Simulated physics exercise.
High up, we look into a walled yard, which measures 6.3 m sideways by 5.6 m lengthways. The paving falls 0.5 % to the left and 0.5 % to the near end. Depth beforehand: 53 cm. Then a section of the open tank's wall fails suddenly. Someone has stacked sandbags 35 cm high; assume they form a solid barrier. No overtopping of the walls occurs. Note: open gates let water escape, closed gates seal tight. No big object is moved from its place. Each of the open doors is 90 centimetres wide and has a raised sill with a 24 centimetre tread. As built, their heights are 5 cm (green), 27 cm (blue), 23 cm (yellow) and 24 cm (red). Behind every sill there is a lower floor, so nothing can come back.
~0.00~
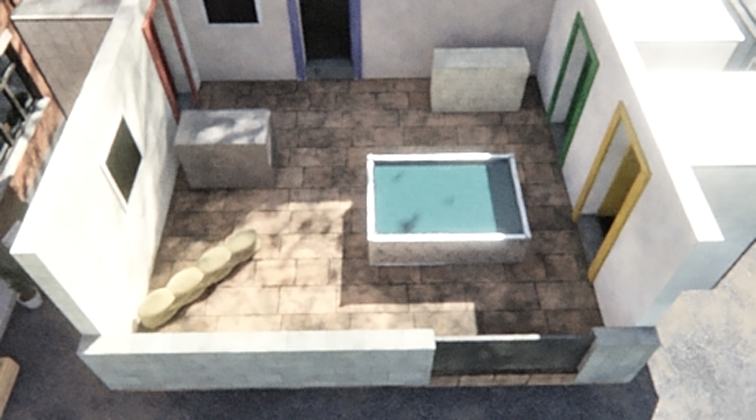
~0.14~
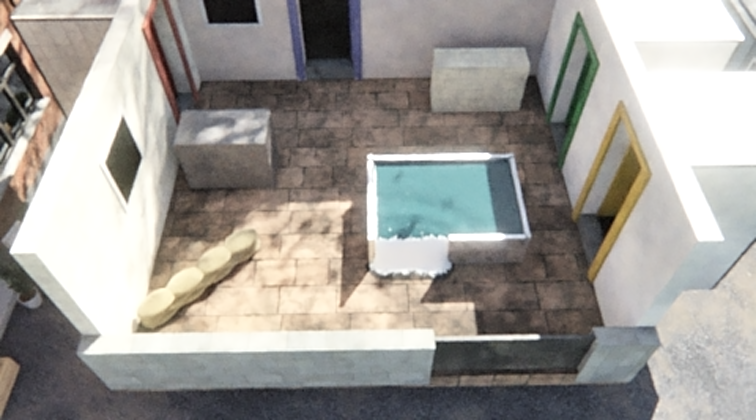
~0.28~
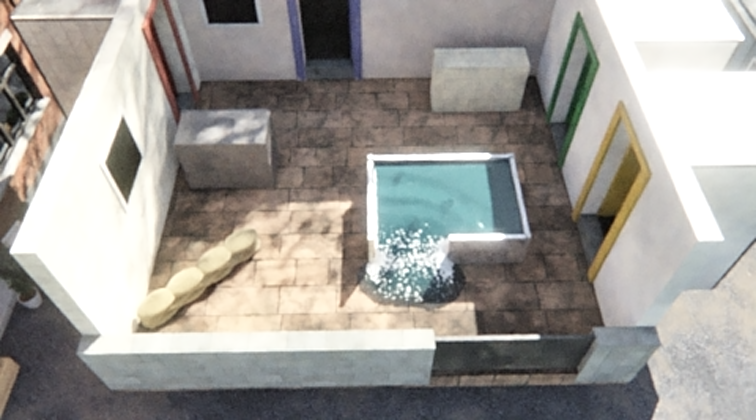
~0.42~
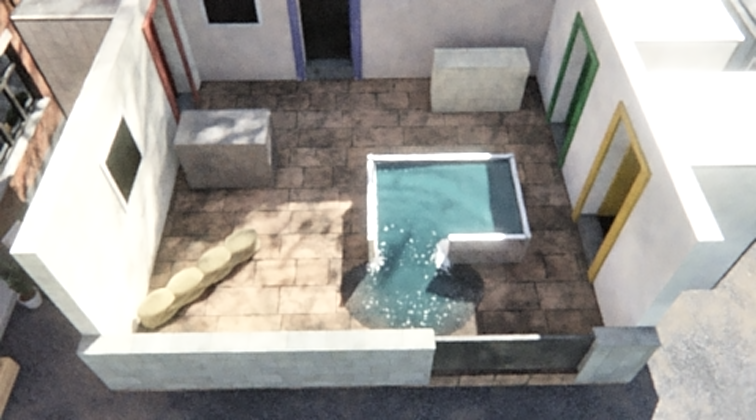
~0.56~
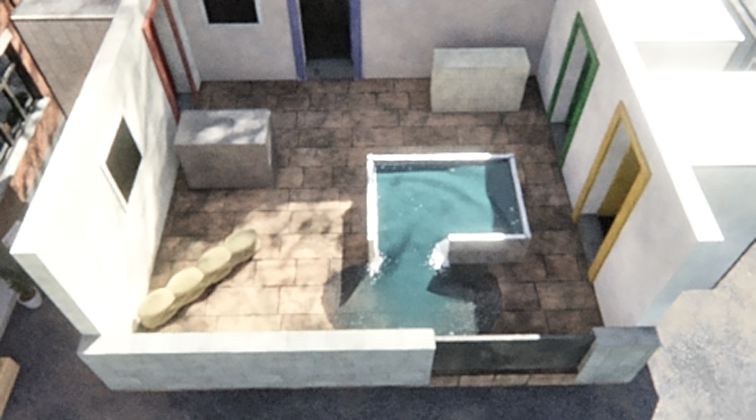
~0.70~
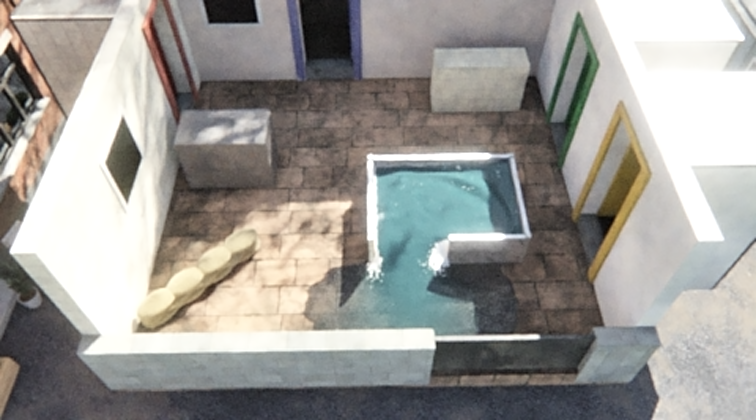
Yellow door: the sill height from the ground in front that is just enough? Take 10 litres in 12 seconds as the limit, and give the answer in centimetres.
5.5 cm.
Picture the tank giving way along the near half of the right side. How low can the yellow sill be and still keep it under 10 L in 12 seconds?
In that case you'd want it roughly 33 cm high.
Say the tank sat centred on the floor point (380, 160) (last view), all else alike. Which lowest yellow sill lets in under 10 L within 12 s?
6.5 cm, give or take.
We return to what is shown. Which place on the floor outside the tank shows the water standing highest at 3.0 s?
Around (130, 364).
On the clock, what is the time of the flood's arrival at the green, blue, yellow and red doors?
Arrival times - green: 3.4 s; blue: 7.5 s; yellow: 2.2 s; red: 5.0 s.
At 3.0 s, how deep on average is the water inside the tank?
About 21 centimetres on average.
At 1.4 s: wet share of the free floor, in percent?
I'd say near 15 percent is wet.
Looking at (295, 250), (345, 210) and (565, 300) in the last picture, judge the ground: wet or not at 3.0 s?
Listed order - unwetted, unwetted, soaked through.
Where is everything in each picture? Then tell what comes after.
The first picture shows the open tank at (445, 198) is whole and still, 53 cm deep; the yellow door at (603, 205) is dry.
In the second picture, the gap is at (410, 254), the front 0.2 m out at (424, 275); the back of the open tank holds 53 cm.
In the third picture, water pours out at (410, 255) and has run 0.7 m, to (408, 301); about 8 cm deep outside, 53 cm at the back.
In the fourth picture, the front is at a hidden place, 1.1 m from the gap at (410, 255); 1.6 m2 of floor is wet, 52 cm left at the back.
In the fifth picture, the front is at a hidden place, 1.5 m from the gap at (410, 255); 2.5 m2 of floor is wet, 46 cm left at the back.
In the sixth picture, the front is at a hidden place, 1.6 m from the gap at (410, 255); 2.9 m2 of floor is wet, 44 cm left at the back; 1.8 m in a straight line remain to the yellow door at (603, 205).
After 1.4 s water covers 15 % of the floor, deepest (36 cm) near (406, 346); it has not reached the yellow door.
After 3.0 s water covers 30 % of the floor, deepest (34 cm) near (130, 364); 10 cm at the yellow door, 0 litres in over its 23 cm sill.
After 12.0 s water covers 95 % of the floor, deepest (10 cm) near (130, 364); 4 cm at the yellow door, 0 litres in over its 23 cm sill.
At the yellow door as built, the water arrived by 2.3 s and peaked near 10 cm at 3.0 s.
Run again over the same 12 s with other heights there, 19 litres in over 4.5 cm, 5 litres over 6.5 cm. The limit of 10 litres is kept from about 5.5 cm up.
